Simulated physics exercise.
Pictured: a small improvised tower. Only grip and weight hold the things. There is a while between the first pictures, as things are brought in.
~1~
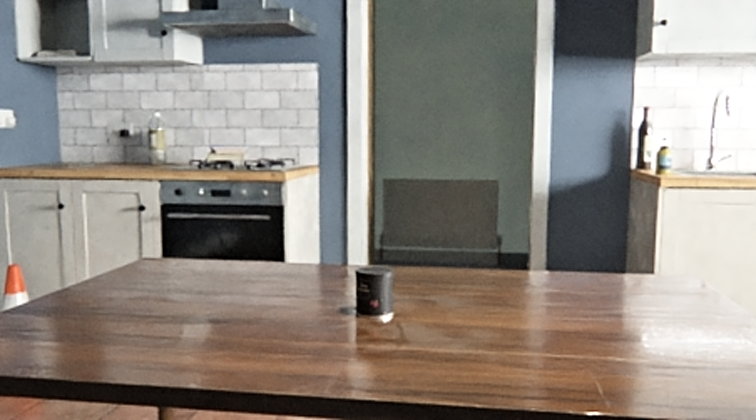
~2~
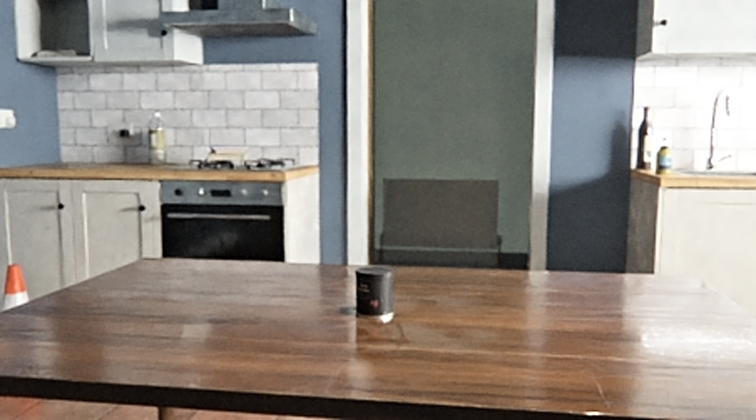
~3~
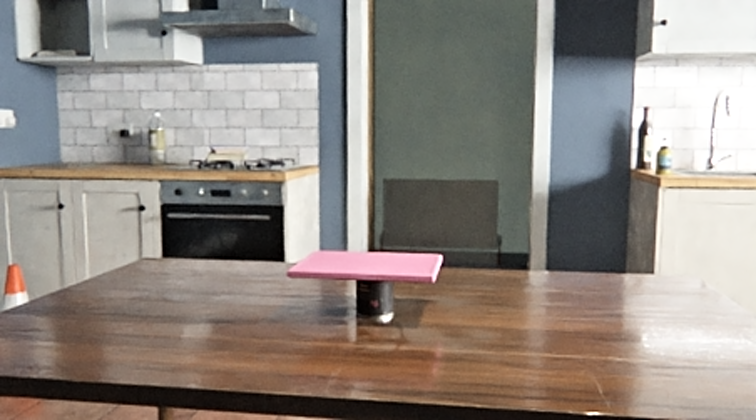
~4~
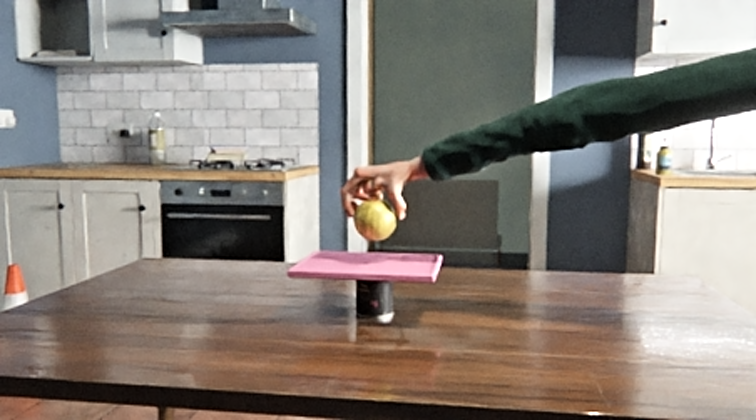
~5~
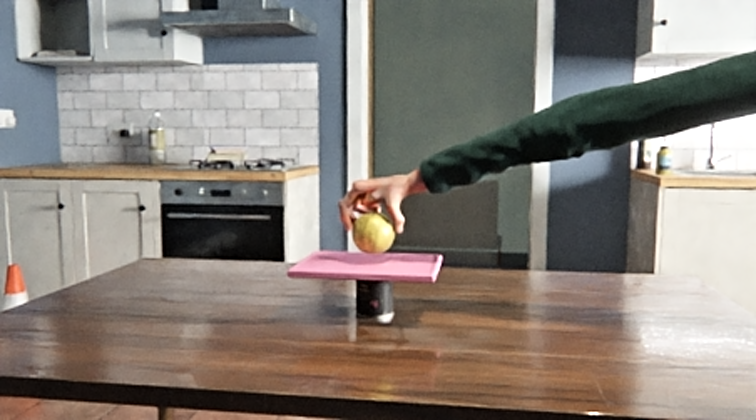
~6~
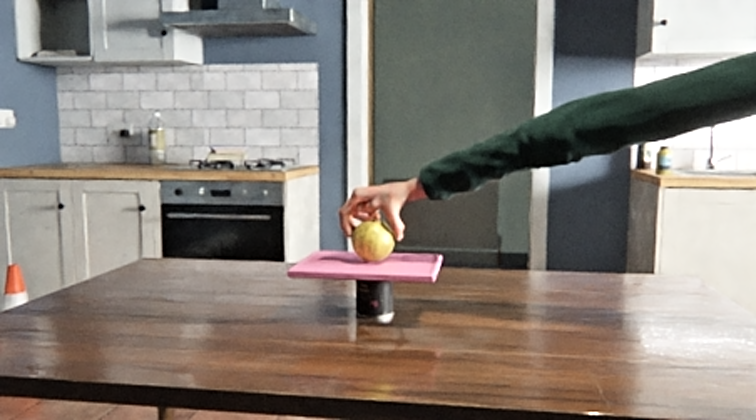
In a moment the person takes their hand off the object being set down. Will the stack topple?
No, it stays put.
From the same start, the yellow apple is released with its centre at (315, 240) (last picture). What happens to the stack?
Result: The stack tips over.
Then, 0.30 s past the last view, nothing moves.
Then, 0.70 s past the last view, yellow apple resting near (373, 241).
Finally, all 3 still in place. Final places as the last picture's camera would see them, yellow apple near (373, 241). The stack stays up.
